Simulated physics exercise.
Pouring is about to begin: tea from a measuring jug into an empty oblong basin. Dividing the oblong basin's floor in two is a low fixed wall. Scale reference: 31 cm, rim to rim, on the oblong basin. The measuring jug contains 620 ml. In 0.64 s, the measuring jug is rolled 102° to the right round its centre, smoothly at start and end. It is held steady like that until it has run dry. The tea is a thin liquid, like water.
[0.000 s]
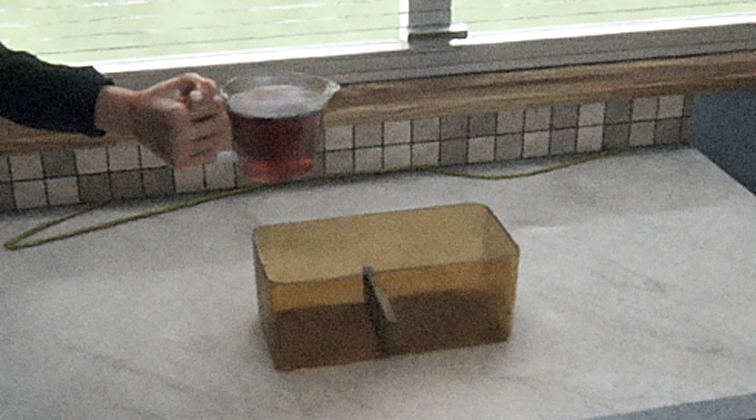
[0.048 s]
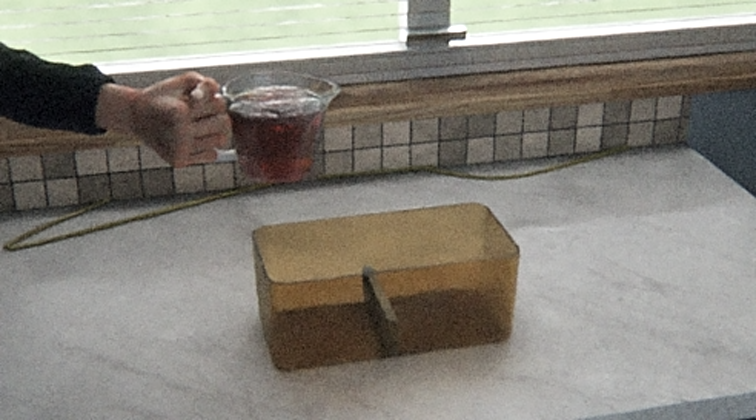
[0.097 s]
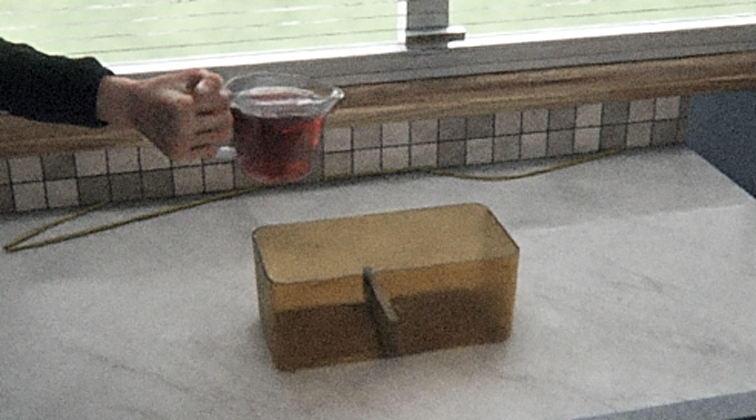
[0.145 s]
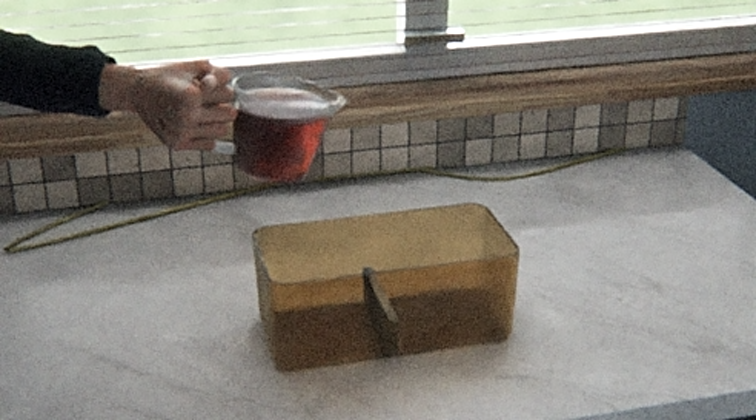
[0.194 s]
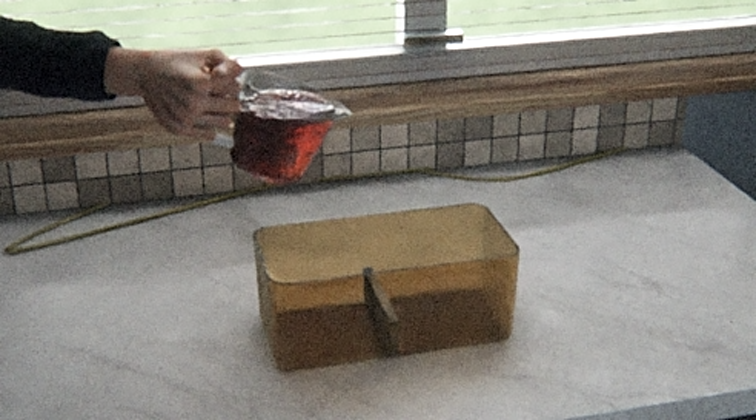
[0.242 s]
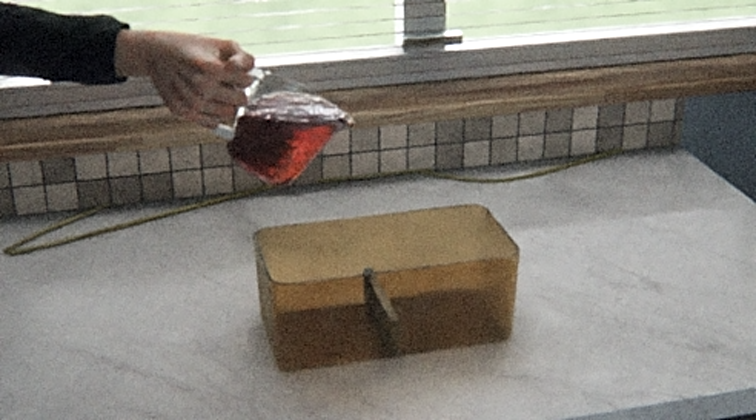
A hand in a dark sleeve, at upper left, holds a clear glass measuring jug of red tea and tilts it smoothly to the right, gently at first, then more steeply. Below it, an amber, see-through oblong basin with a dark upright divider stands still on a pale marbled counter. The fixed view looks slightly down towards small grey and white tiles, a green cord, a wooden sill and a bright window.
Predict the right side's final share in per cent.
The right side finishes with roughly 60 per cent.
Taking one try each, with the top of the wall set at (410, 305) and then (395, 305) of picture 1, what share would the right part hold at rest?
Respectively close to 20 and 40 %.
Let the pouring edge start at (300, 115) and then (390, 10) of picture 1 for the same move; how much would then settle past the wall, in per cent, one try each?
The first try gives 5 percent and the second 85 percent.
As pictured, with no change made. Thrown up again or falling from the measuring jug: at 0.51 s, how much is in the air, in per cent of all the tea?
Share: Roughly 36 per cent.
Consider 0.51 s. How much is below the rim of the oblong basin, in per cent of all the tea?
Around 24%.
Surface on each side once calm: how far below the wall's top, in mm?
The left side gives some 38 mm, the right side some 32 mm.
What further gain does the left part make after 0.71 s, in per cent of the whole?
About 14 percent.
Then, 0.51 s in, the tilt is 92° and 41 per cent is still to pour, 1 is left of the wall and 23 right of it.
Then, 0.71 s in, the tilt is 102° and 6 per cent is still to pour, 25 is left of the wall and 57 right of it.
Then, 0.92 s in, the tilt is 102° and 0 per cent is still to pour, 37 is left of the wall and 60 right of it.
Then, 1.14 s in, the tilt is 102° and 0 per cent is still to pour, 38 is left of the wall and 60 right of it.
Finally, 38 per cent lies left of the wall, 60 right of it and 2 outside.
